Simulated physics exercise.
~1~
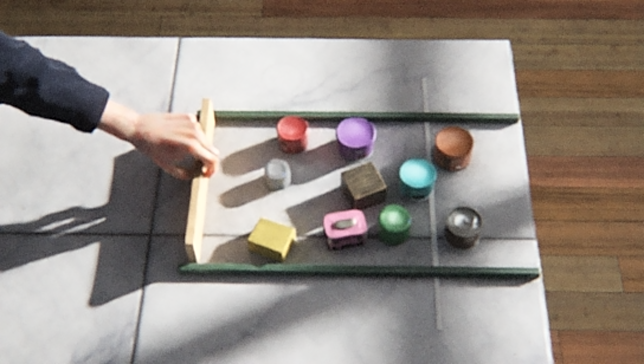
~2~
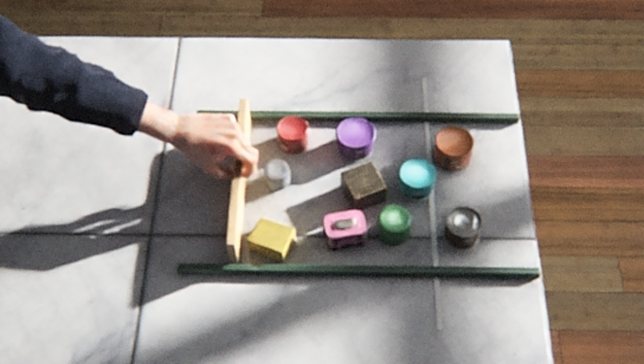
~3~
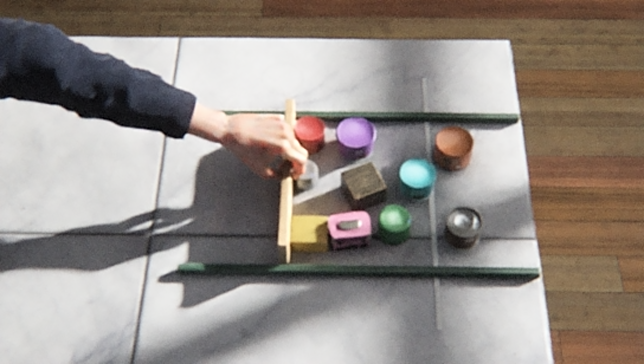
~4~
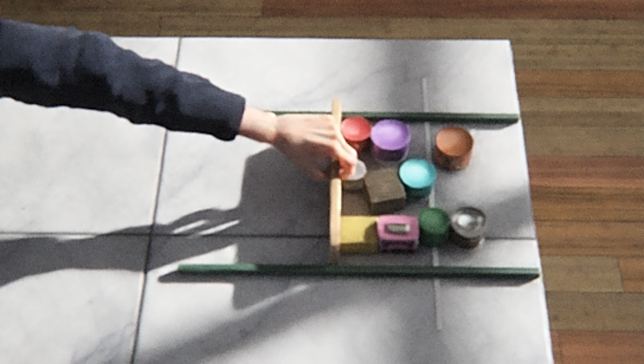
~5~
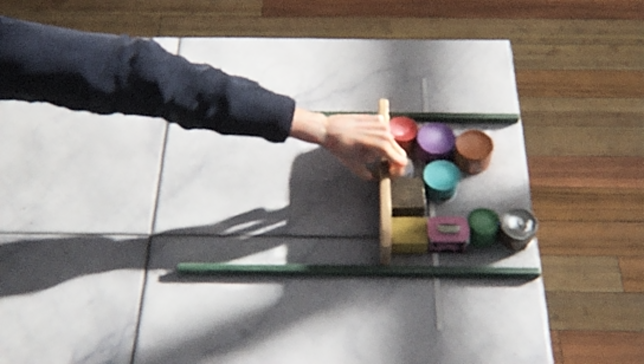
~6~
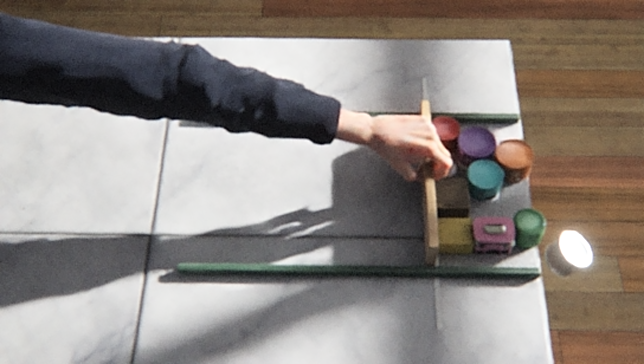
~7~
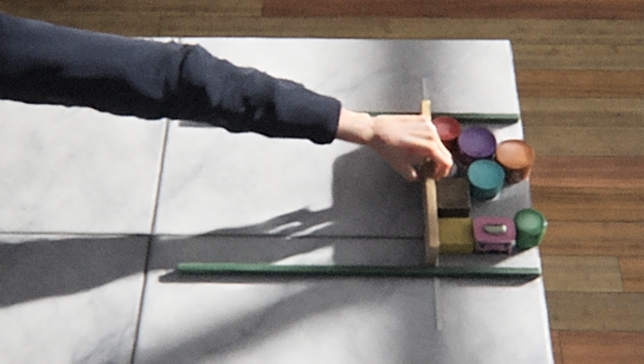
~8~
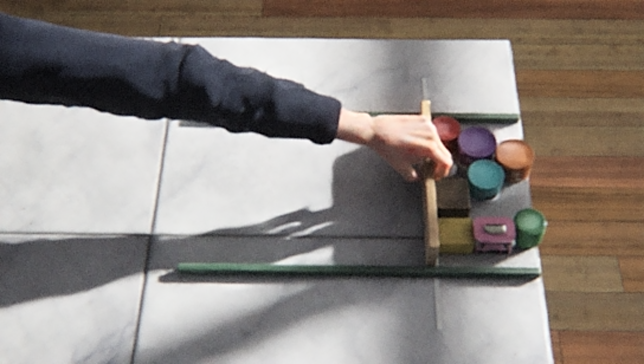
A hand pushes a board rightward, sliding small objects along until one pot falls off the edge.
